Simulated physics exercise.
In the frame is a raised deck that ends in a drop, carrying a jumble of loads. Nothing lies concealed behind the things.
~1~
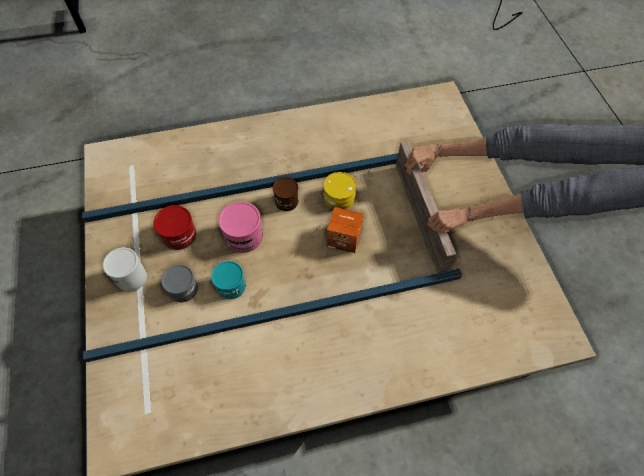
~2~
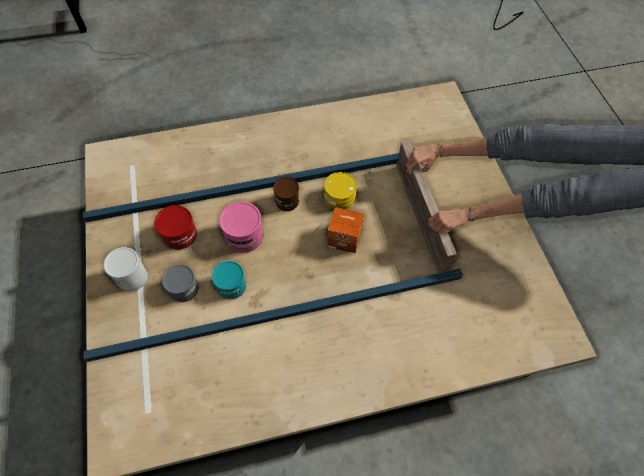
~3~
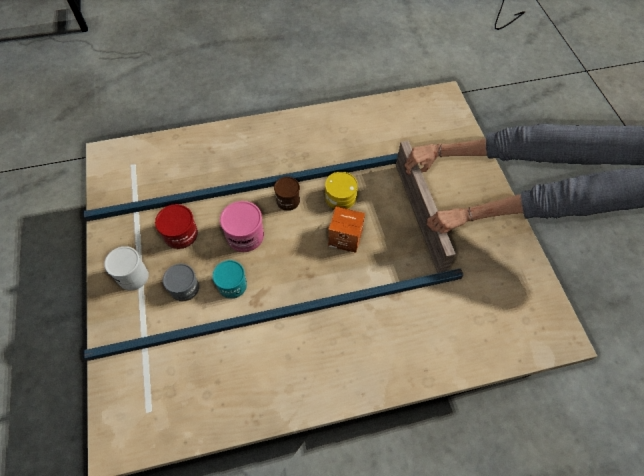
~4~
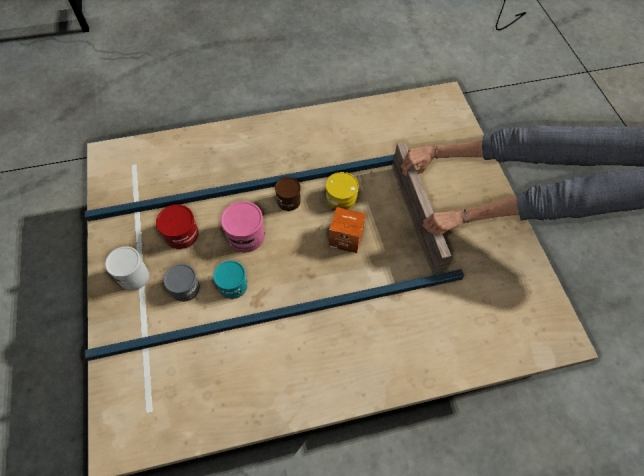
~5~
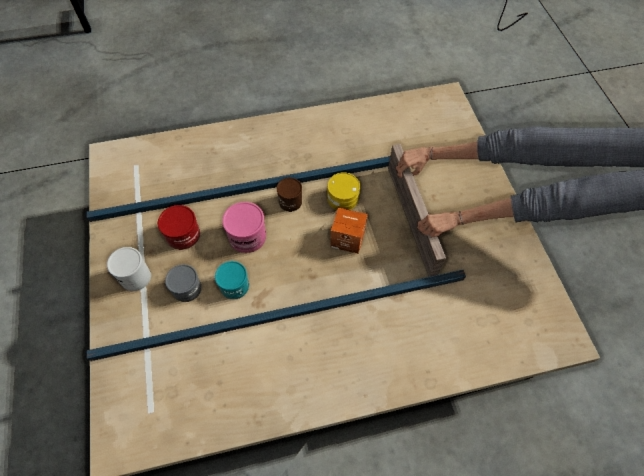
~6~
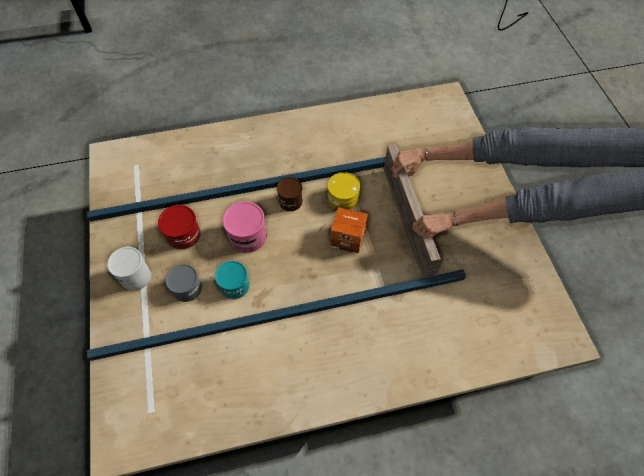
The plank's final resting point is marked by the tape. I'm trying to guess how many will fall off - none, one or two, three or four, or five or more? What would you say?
After that push, what drops off the edge is fewer than three, not none.
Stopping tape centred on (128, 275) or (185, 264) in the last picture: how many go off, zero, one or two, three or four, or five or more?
In turn: 3 or 4; zero.
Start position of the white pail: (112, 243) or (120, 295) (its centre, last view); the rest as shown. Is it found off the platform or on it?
Well, it tips off the first time and tips off the second time.
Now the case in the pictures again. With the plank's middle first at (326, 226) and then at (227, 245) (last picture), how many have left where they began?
At the first place 3, at the second 7.
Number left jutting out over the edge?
Answer: 3.
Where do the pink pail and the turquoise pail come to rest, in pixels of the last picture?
The pink pail stops around (117, 275); the turquoise pail around (93, 332).
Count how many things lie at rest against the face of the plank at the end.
The count is 3.
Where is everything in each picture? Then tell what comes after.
White pail (126, 270); grey pail (180, 284); red pail (176, 228); plank (423, 205); tape (139, 273), in the first picture.
Grey pail (181, 284); brown pail (287, 195), in the second picture.
Red pail (177, 227); turquoise pail (231, 280), in the third picture.
White pail (129, 269); pink pail (244, 228), in the fourth picture.
Grey pail (184, 284); plank (414, 209), in the fifth picture.
White pail (131, 270); grey pail (184, 283); red pail (180, 228); plank (409, 209); tape (143, 272), in the sixth picture.
Soon after, none off yet; white pail at rest near (131, 270); grey pail at rest near (184, 283); red pail at rest near (180, 228).
After that, none off yet; white pail at rest near (131, 270); grey pail displaced a little near (168, 285); red pail displaced a little near (171, 230).
In the end, the number that fall off is one or two; gone, white pail.
